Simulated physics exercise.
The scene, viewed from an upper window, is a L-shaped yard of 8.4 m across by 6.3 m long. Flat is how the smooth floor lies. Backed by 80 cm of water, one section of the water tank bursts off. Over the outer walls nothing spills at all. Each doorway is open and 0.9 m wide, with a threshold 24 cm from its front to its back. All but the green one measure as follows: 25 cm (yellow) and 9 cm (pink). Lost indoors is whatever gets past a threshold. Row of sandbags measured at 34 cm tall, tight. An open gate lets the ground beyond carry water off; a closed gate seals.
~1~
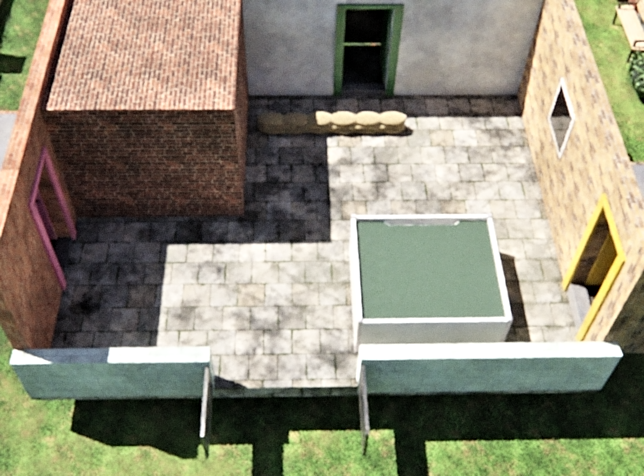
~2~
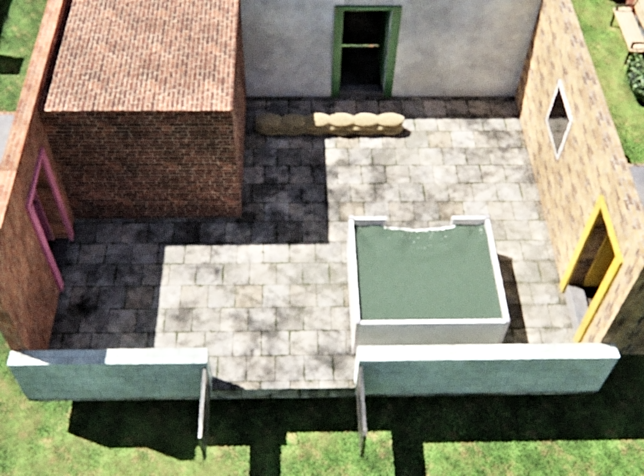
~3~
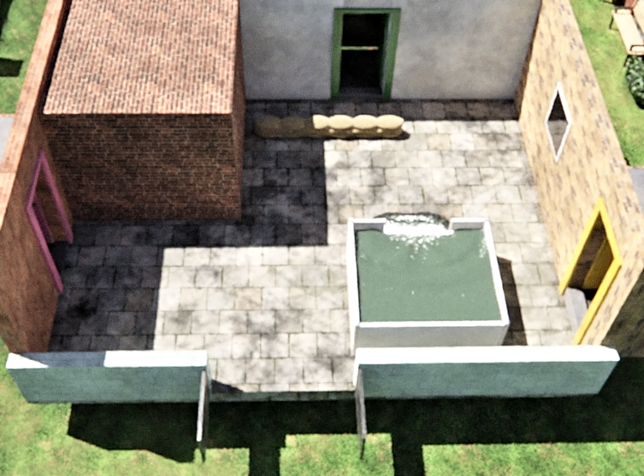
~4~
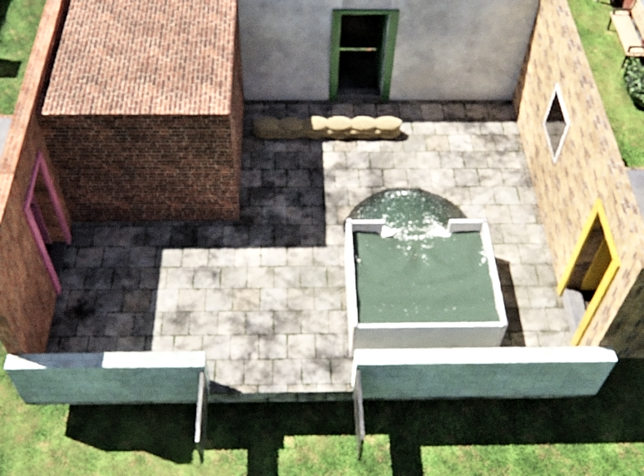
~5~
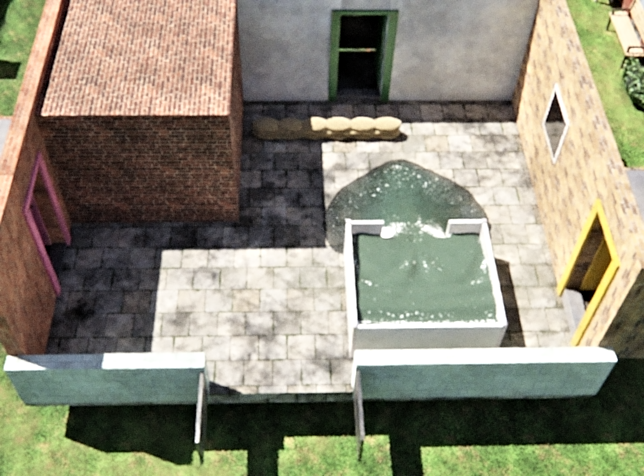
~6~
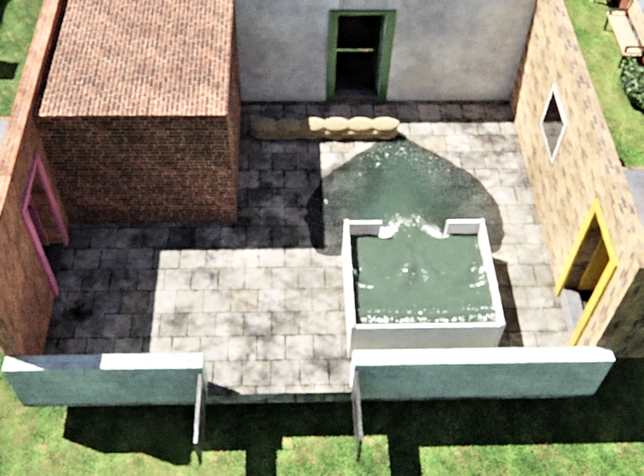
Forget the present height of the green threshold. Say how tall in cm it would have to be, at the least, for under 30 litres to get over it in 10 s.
Some 13 cm would be enough.
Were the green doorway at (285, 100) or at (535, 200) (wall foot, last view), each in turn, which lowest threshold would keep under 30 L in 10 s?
About 14.0 cm, then about 7.5 cm.
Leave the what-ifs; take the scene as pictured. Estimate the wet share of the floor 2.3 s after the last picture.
Close to 45 per cent is wet.
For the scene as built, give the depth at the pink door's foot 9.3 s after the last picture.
About 0.0 cm.
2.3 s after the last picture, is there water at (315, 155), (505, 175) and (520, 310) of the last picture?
Awash, awash, untouched.
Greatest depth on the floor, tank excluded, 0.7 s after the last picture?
44 cm.
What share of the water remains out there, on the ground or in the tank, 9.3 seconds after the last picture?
About 88 %.
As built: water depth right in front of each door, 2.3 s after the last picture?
In cm: Yellow 0, pink 0, green 5.
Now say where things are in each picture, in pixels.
In the first picture, still water, 80 cm deep, in the water tank at (427, 269); the green door at (366, 56) is dry.
In the second picture, water pours out on the far side and has run 0.3 m, to a hidden place; about 12 cm deep outside, 80 cm at the back.
In the third picture, water pours out on the far side and has run 0.8 m, to (386, 217); about 13 cm deep outside, 80 cm at the back.
In the fourth picture, water pours out on the far side and has run 1.4 m, to (388, 193); about 10 cm deep outside, 79 cm at the back.
In the fifth picture, the gap is on the far side, the front 2.2 m out at (397, 163); the back of the water tank holds 71 cm.
In the sixth picture, the front is at (386, 140), 2.8 m from the gap on the far side; 6.5 m2 of floor is wet, 67 cm left at the back; 1.2 m in a straight line remain to the green door at (359, 62).
Then, 0.7 s after the last picture water covers 30 % of the floor, deepest (44 cm) near (408, 248); it has not reached the green door.
Then, 2.3 s after the last picture water covers 45 % of the floor, deepest (36 cm) near (506, 106); 5 cm at the green door, 0 litres in over its 12 cm threshold.
Then, 9.3 s after the last picture water covers 85 % of the floor, deepest (16 cm) near (516, 375); 12 cm at the green door, 37 litres in over its 12 cm threshold.
At the green door as built, the water peaked near 18 cm, 6.3 s after the last picture.
Run again over the same 10 s with other heights there, 43 litres in over 11.5 cm, 11 litres over 16 cm. The limit of 30 litres is kept from about 13 cm up.
